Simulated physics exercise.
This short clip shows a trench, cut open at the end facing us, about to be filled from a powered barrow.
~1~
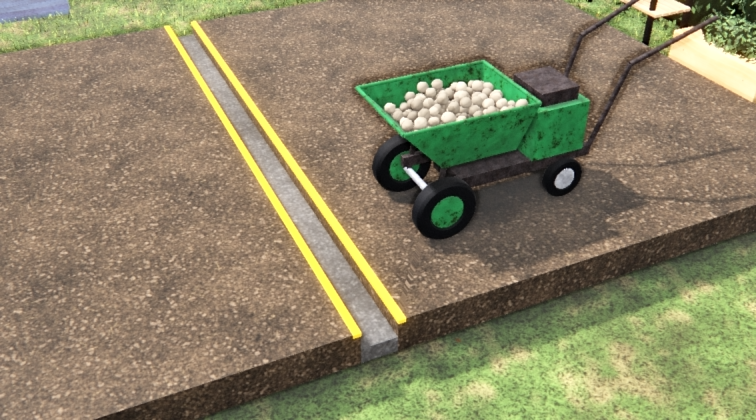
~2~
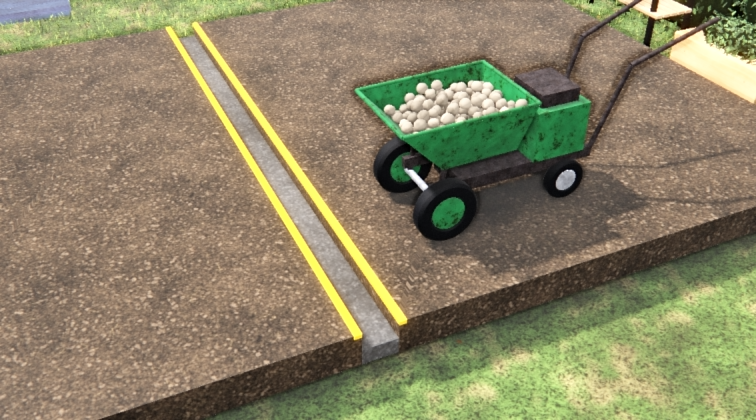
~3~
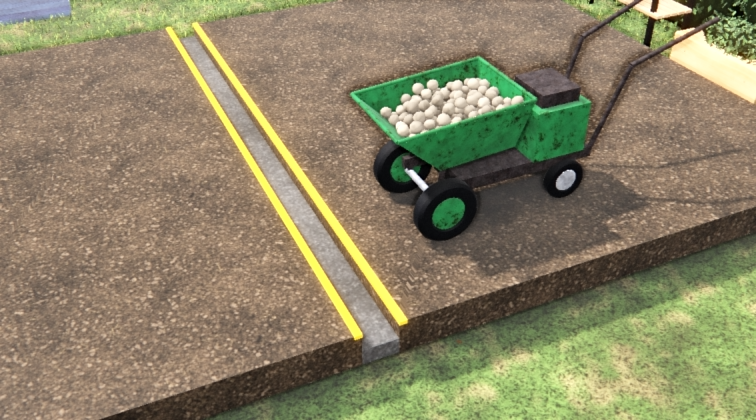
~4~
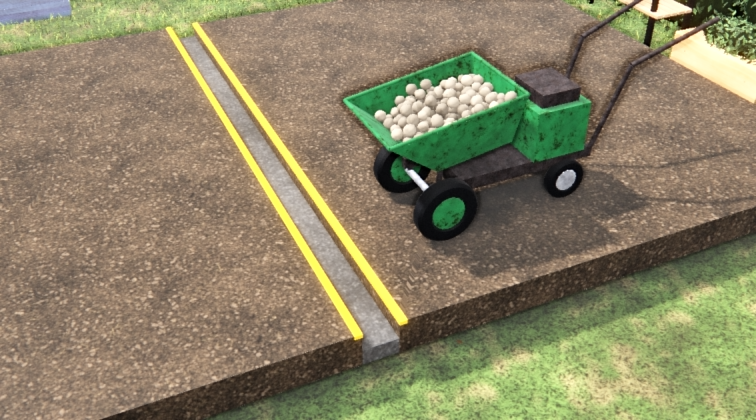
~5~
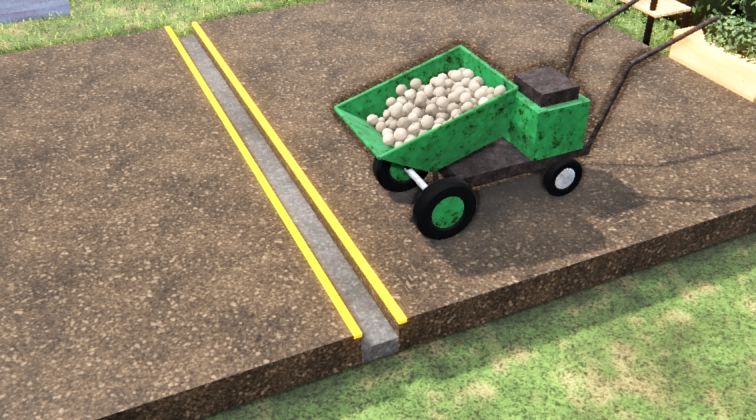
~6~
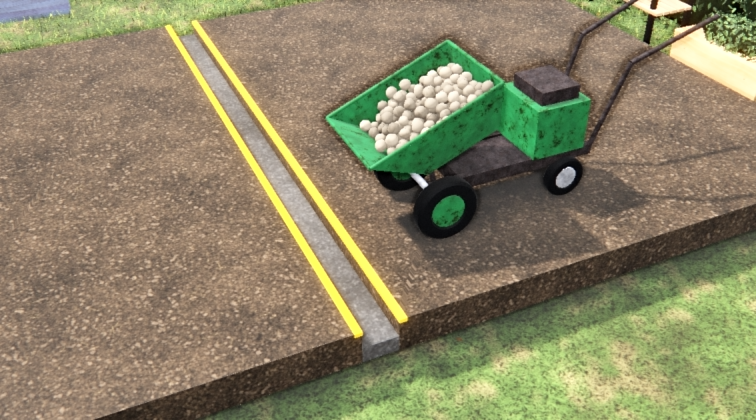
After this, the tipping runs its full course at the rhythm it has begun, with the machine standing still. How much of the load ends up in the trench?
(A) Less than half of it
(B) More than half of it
A, less than half of it.
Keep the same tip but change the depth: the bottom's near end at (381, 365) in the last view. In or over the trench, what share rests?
About 60 per cent.
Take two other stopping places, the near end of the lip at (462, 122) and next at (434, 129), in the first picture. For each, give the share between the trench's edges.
Roughly 30 per cent first, then roughly 50 per cent.
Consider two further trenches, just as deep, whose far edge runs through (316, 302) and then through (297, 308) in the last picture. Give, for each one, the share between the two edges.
Lab note: Case 1 near 50 percent, case 2 near 70 percent.
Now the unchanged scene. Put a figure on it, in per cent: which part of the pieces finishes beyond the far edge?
I'd say around 35 per cent of the load.
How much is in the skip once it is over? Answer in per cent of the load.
Roughly 40 in a hundred.
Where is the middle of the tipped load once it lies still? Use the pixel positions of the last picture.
Resting centre, last frame: Roughly (300, 243).
Just after the last frame, skip tipped steeply; every one in the skip.
A moment on, skip tipped right over; roughly half in the skip; roughly a quarter in or heaped over the trench; roughly a quarter beyond it.
Further on, skip tipped right over; roughly a third in the skip; roughly a quarter in or heaped over the trench; roughly a third beyond it.
When it is over, skip tipped right over; roughly a third in the skip; roughly a quarter in or heaped over the trench; roughly a third beyond it.
